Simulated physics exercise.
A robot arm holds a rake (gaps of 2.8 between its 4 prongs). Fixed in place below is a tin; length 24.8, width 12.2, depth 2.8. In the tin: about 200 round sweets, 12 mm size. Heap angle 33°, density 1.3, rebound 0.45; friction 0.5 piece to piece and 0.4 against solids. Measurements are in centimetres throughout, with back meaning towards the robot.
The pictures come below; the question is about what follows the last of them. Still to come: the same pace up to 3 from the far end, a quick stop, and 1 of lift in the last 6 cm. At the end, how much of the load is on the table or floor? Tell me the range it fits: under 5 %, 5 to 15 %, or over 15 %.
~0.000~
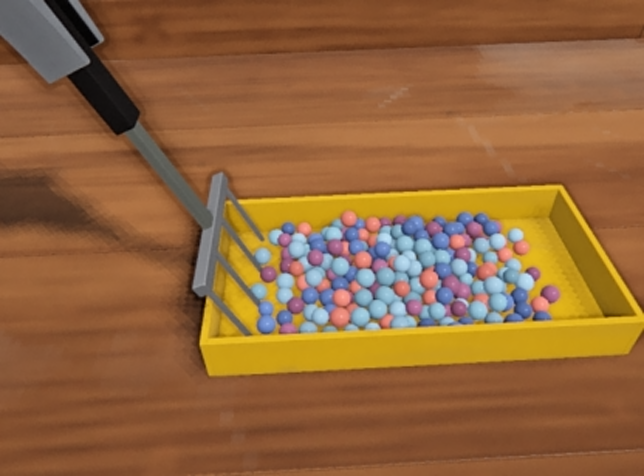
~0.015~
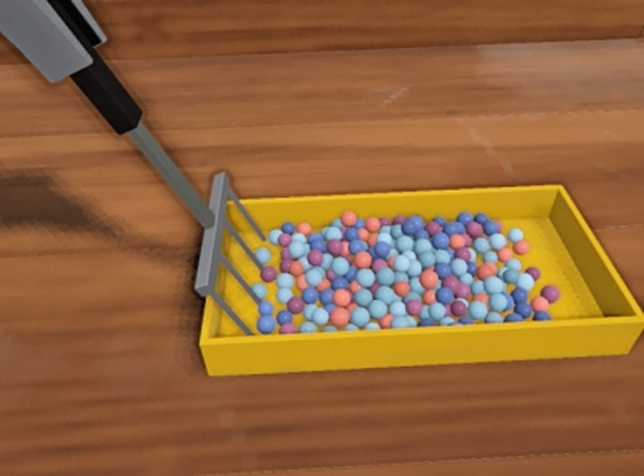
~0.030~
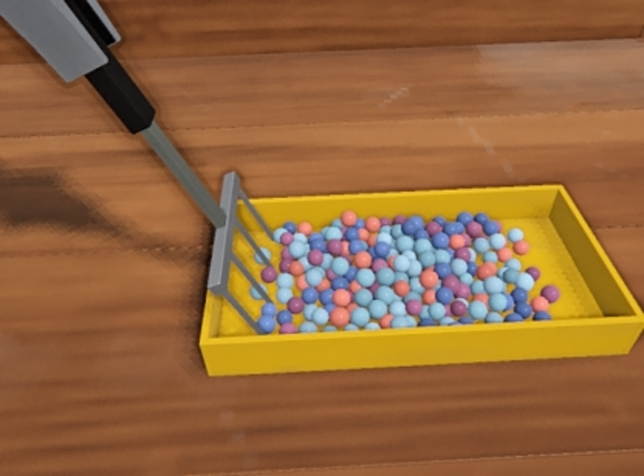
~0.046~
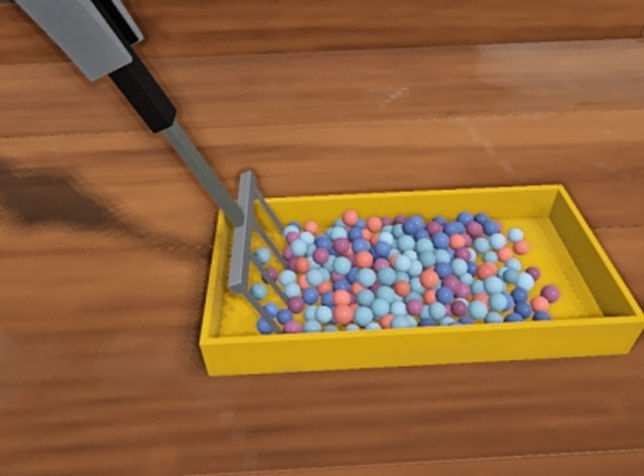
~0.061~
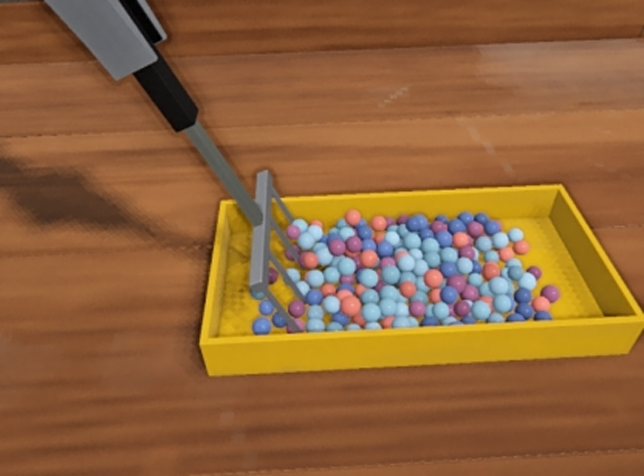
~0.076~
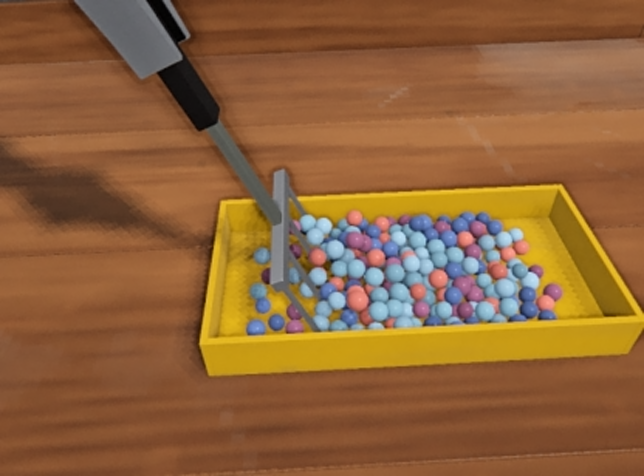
It fits 5 to 15 %.
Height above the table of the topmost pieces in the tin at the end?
4.0 cm, give or take.
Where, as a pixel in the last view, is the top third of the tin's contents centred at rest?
(555, 256).
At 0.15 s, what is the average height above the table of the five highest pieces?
They are roughly 6 cm above the table.
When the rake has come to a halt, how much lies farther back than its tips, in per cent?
About 60 %.
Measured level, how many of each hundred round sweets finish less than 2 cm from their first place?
Around 5 in a hundred, roughly.
After 0.15 s, sloping 67°, highest piece 7 above the table; 196 in the tin.
After 0.22 s, sloping 67°, highest piece 5 above the table; 195 in the tin, 1 in flight or on the tool.
After 0.46 s, sloping 67°, highest piece 4 above the table; 177 in the tin, 19 on the table or floor.
After 1.16 s, sloping 67°, highest piece 4 above the table; 177 in the tin, 19 on the table or floor.
In the end, 177 in the tin, 19 on the table or floor. That is 10 % on the table or floor.
